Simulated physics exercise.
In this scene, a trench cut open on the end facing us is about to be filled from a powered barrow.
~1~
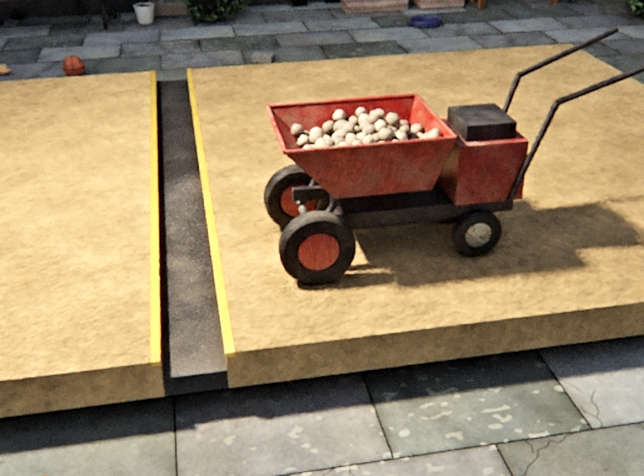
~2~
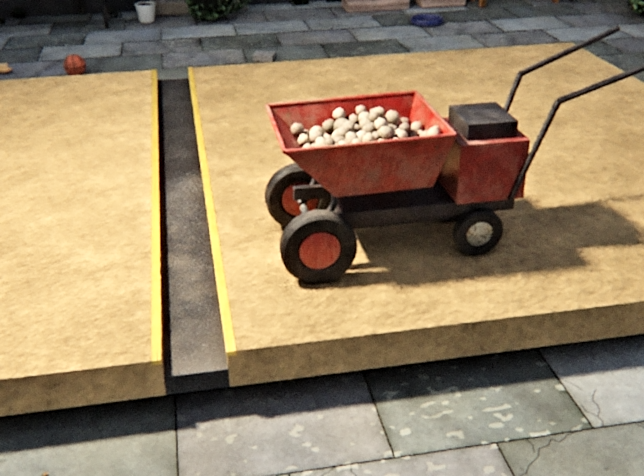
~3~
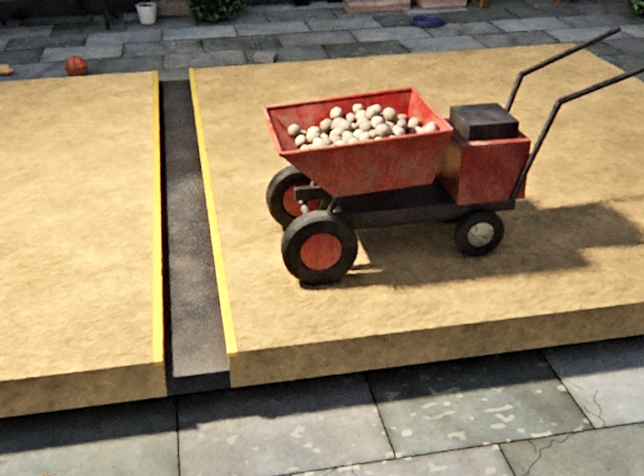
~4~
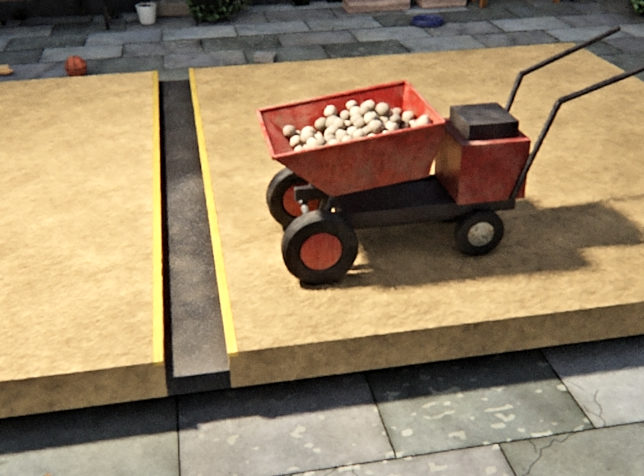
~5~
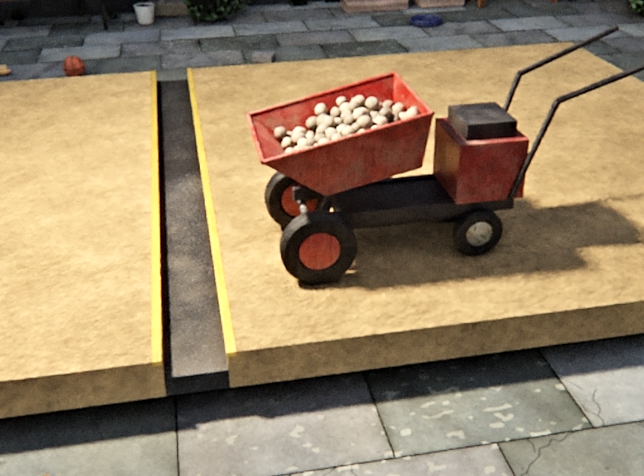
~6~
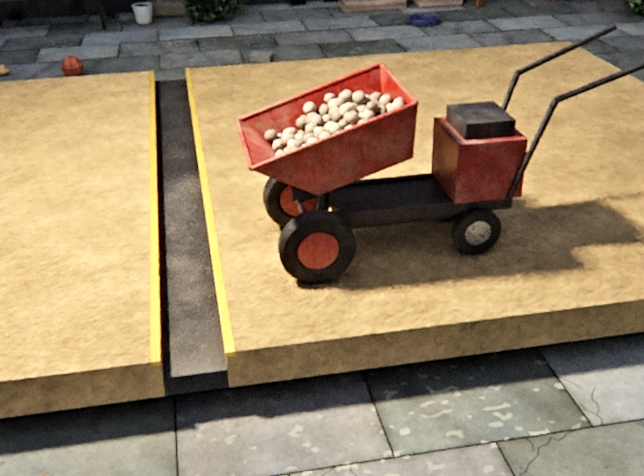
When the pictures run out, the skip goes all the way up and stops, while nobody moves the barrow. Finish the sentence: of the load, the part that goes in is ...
The majority.
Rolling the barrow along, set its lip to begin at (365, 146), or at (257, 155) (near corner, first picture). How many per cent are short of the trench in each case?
I'd expect close to 50 per cent and then close to 0 per cent.
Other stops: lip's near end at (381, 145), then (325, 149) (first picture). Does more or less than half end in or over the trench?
Respectively: A smaller portion, the bigger portion.
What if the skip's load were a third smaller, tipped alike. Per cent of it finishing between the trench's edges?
Near 80 per cent, give or take.
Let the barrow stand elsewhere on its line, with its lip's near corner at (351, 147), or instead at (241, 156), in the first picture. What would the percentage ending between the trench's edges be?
Roughly 50 per cent at the first spot and 10 per cent at the second.
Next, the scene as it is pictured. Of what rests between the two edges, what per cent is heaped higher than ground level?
40 in a hundred.
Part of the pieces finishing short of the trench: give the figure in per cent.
Near 0 in every hundred.
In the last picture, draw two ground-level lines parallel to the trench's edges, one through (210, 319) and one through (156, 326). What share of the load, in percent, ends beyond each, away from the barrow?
First some 90, then 30 per cent.
Soon, skip tipped steeply; all in the skip.
A while on, skip tipped right over; most in the skip; about a quarter in or heaped over the trench; a stray few beyond it; a small part falling.
Towards the end, skip tipped right over; a small part in the skip; about two thirds in or heaped over the trench; about a third beyond it.
Finally, skip tipped right over; a stray few in the skip; about two thirds in or heaped over the trench; about a third beyond it.
